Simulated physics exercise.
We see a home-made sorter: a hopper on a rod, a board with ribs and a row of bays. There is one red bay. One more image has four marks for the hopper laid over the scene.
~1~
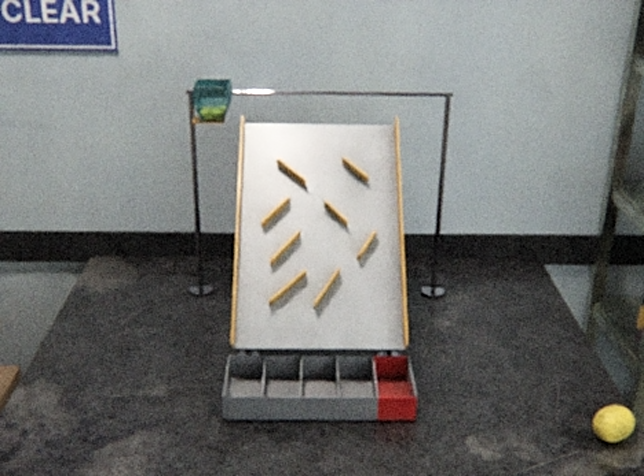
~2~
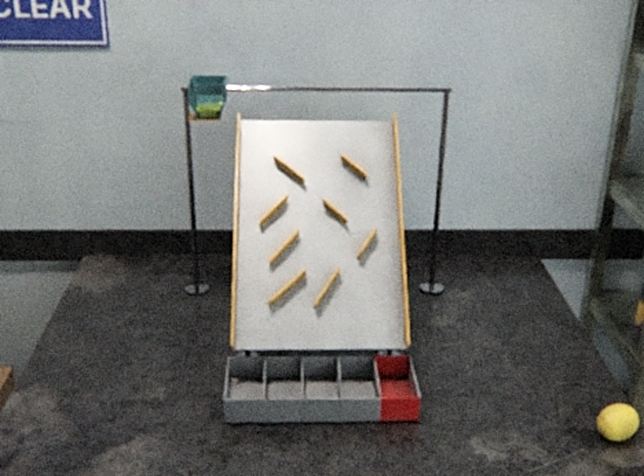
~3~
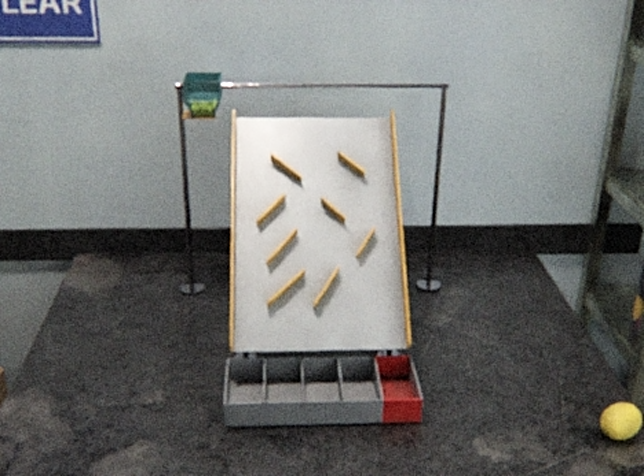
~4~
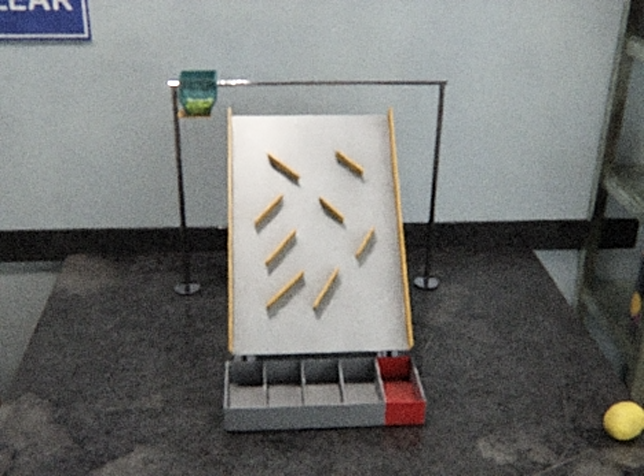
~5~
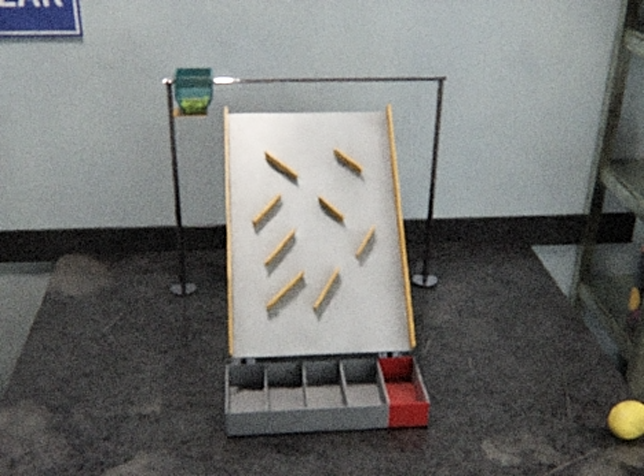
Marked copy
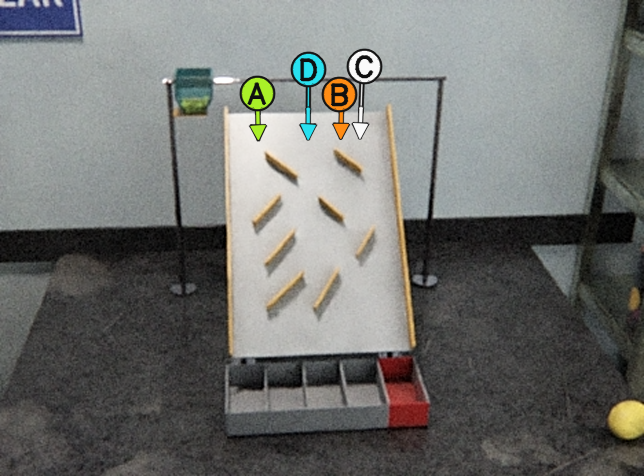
In the video, a small teal hopper hangs at the left of a rod above a tilted ribbed board with a row of bays, the rightmost red; the view shifts slightly while the sorter's parts show no clear movement.
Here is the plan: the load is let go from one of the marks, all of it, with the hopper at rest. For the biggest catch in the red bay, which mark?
C works best here.
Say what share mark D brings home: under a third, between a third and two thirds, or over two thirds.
Mark D gives under a third.
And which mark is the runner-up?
That is mark B.
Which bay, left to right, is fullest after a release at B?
The fifth from the left.
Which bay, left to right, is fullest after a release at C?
The fifth.
On the marked copy, mark A meets the board at (258, 134); mark B meets the board at (340, 133); mark C meets the board at (360, 133); mark D meets the board at (308, 133).
With A, a stray few in the red bay, nearly all in other bays.
With B, about two thirds in the red bay, about a quarter in other bays, a small part outside the box.
With C, most in the red bay, a small part in other bays, a small part outside the box.
With D, a stray few in the red bay, nearly all in other bays, a small part outside the box.
